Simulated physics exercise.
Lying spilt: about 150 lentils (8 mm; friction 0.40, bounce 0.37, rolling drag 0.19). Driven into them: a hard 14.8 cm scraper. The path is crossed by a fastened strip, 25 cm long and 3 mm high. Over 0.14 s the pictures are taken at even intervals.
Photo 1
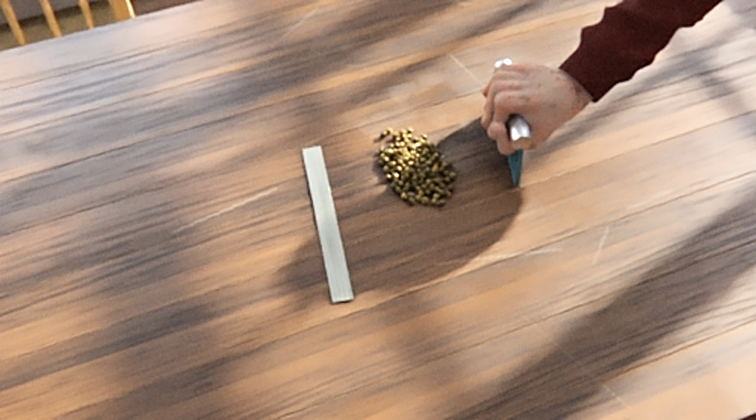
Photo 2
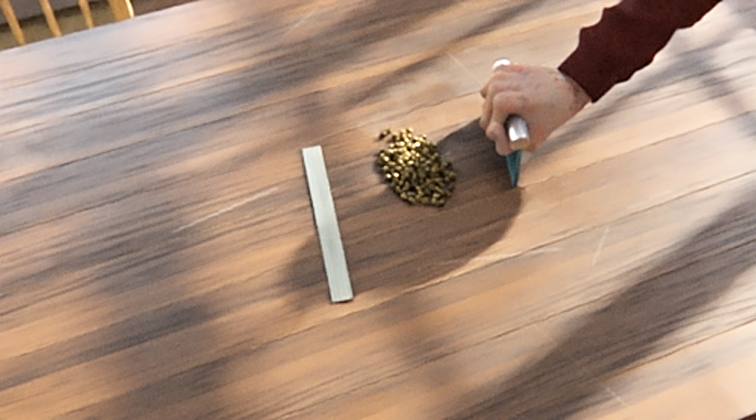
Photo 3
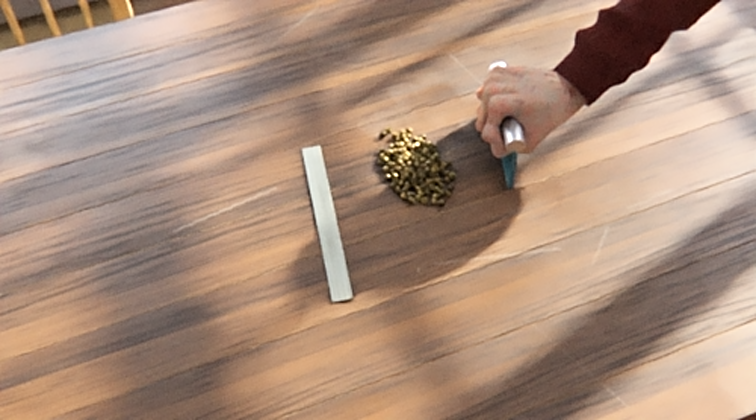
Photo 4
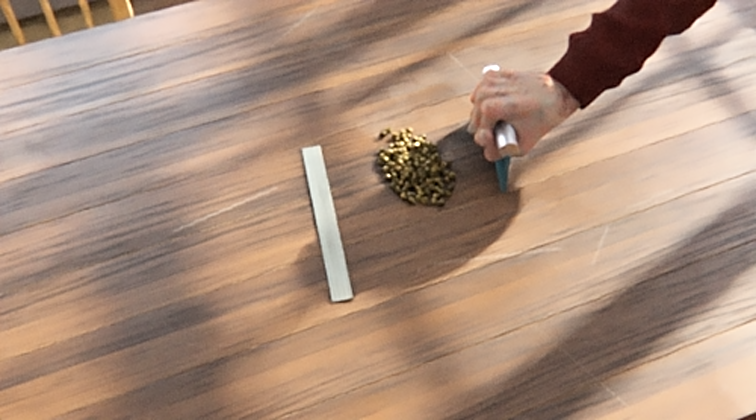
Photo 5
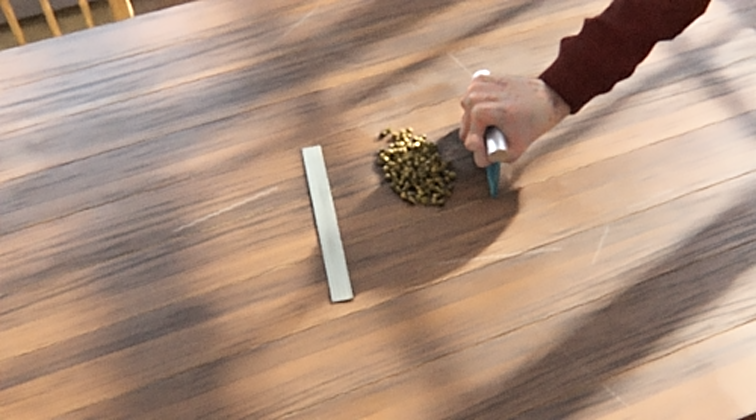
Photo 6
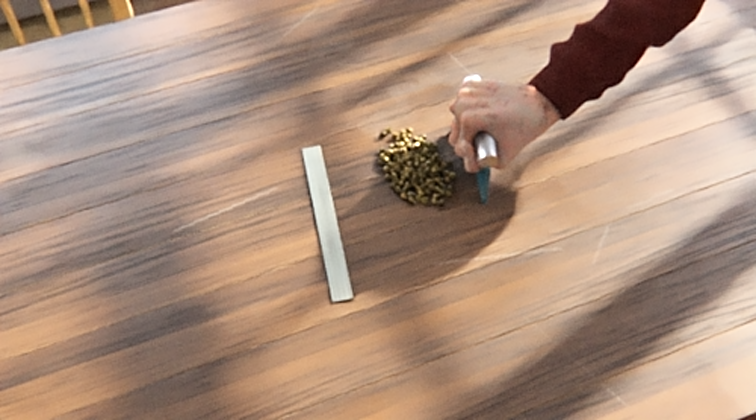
At first, a hand in a dark red sleeve holds a scraper upright on a wooden table, right of a small pile of golden-brown pieces, with a pale strip lying further left. The hand then slides the scraper a short way left, closing most of the gap, while pile and strip stay still.
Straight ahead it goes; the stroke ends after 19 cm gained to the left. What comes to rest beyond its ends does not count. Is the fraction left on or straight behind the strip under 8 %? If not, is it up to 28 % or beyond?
My guess is the share there is meager.
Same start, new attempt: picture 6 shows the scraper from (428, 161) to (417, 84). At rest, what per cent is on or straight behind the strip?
It ends up over 40.
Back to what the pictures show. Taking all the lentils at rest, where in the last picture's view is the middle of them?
The centre lies at about (354, 182).
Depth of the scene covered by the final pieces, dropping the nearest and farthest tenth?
About 12 cm.
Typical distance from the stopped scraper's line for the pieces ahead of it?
Some 4 cm from the line.
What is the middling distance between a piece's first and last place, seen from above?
8 cm.
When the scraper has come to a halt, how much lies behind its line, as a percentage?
Estimate: Close to 15 %.
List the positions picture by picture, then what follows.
In the first frame, scraper from (520, 155) to (502, 79); moved 0.0 cm; pieces shifted so far, 0; middle of the spill at (417, 162); strip at (326, 218).
In the second frame, scraper from (519, 156) to (500, 80); moved 0.2 cm; pieces shifted so far, 0; middle of the spill at (417, 161).
In the third frame, scraper from (514, 158) to (496, 82); moved 0.9 cm; pieces shifted so far, 0; middle of the spill at (417, 161).
In the fourth frame, scraper from (507, 162) to (490, 85); moved 2.1 cm; pieces shifted so far, 0; middle of the spill at (417, 161).
In the fifth frame, scraper from (497, 168) to (481, 90); moved 3.6 cm; pieces shifted so far, 0; middle of the spill at (417, 161).
In the sixth frame, scraper from (487, 174) to (471, 95); moved 5.2 cm; pieces shifted so far, 0; middle of the spill at (417, 161); strip at (326, 218).
Then, 0.18 s after the last picture, scraper 15 cm from its start, spill 12 cm wide; elsewhere 100 %.
Then, 0.36 s after the last picture, scraper 20 cm from its start, spill 14 cm wide; elsewhere 100 %.
Then, 0.51 s after the last picture, scraper 20 cm from its start, spill 15 cm wide; elsewhere 100 %.
In the end, on or straight behind the strip 0 %, elsewhere 100 %.
